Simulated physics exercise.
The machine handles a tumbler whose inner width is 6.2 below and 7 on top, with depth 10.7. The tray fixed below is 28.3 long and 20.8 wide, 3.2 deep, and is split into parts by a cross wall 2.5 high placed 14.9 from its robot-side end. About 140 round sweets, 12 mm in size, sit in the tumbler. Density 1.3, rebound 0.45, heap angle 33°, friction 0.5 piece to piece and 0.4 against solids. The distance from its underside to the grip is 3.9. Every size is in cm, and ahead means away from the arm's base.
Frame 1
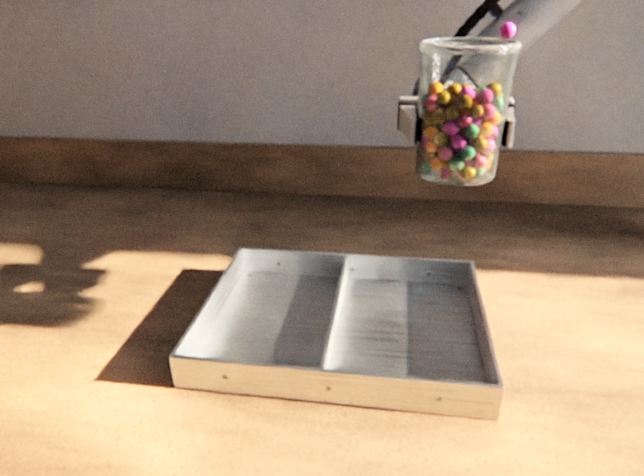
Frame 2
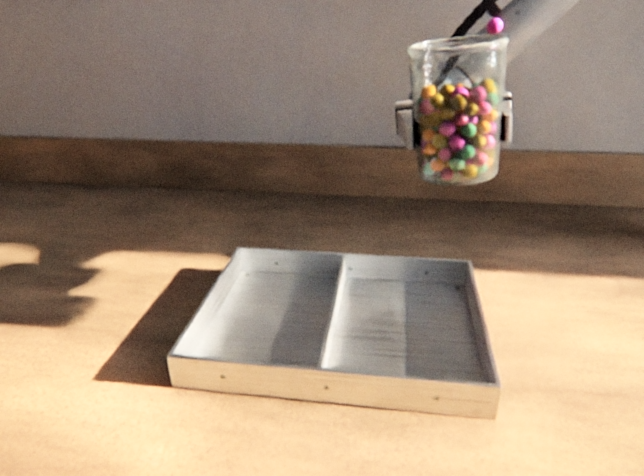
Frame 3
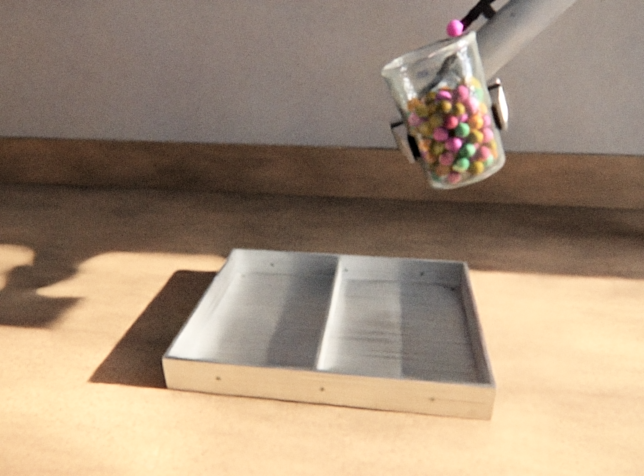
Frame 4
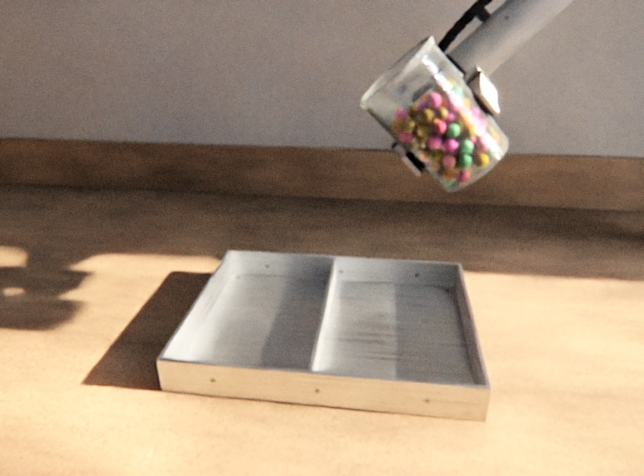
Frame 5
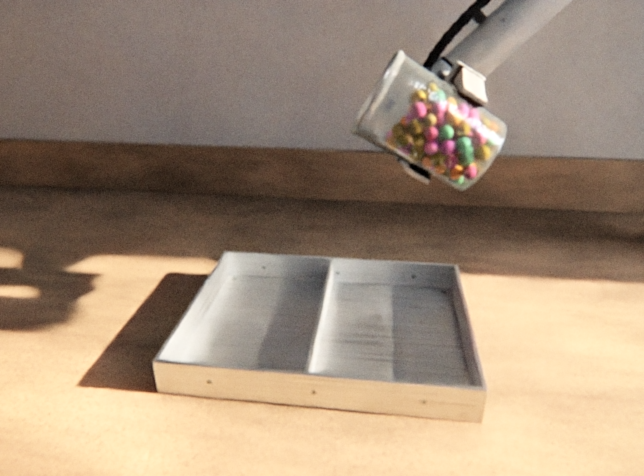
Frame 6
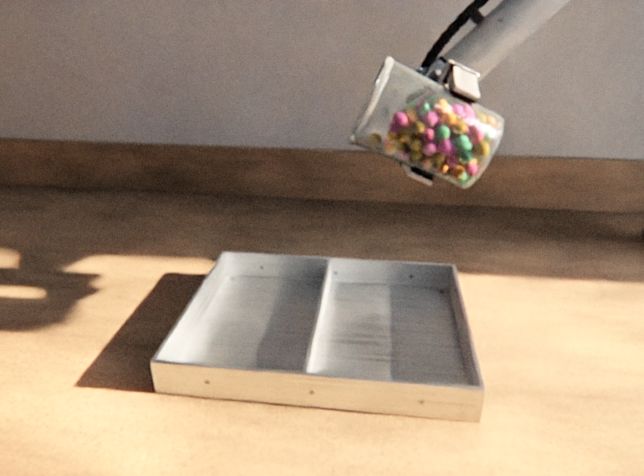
At first, a robotic arm holds a clear tumbler of colourful round sweets upright above and behind a divided, empty tray on a wooden surface. The arm then tilts the tumbler steeply to the left, and the sweets shift toward its lower side, all remaining inside as its mouth swings down.
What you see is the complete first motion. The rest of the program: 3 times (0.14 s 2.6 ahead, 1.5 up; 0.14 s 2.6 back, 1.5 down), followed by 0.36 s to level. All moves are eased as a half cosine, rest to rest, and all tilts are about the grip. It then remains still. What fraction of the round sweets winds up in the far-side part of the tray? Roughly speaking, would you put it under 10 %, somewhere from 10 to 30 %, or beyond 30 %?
Roughly, under 10 %.
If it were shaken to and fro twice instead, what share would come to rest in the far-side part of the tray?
My guess is near 5 per cent.
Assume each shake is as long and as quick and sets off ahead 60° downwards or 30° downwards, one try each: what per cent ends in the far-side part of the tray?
You'd get about 0 per cent with the first setting and about 0 per cent with the second.
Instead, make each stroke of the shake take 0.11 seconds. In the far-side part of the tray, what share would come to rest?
15 %.
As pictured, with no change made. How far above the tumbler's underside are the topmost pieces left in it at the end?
About 8.0 cm.
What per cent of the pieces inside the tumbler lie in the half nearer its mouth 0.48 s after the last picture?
Mouth half: Close to 45 per cent.
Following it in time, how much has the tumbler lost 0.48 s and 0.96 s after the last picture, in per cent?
Estimates in order: Close to 0, close to 10.
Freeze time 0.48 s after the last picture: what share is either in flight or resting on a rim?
I'd reckon close to 1 per cent.
Then, 0.48 s on, tilted 67° forward, highest piece 25 above the table; 134 in the tumbler, 1 in flight or on a rim.
Then, 0.96 s on, tilted 50° forward, highest piece 25 above the table; 123 in the tumbler, 8 in the far-side part, 4 in the robot-side part.
Then, 1.40 s on, level, highest piece 26 above the table; 123 in the tumbler, 8 in the far-side part, 4 in the robot-side part.
Then, 2.45 s on, level, highest piece 26 above the table; 123 in the tumbler, 8 in the far-side part, 4 in the robot-side part.
In the end, 123 in the tumbler, 8 in the far-side part, 4 in the robot-side part. That is 6 % in the far-side part of the tray.
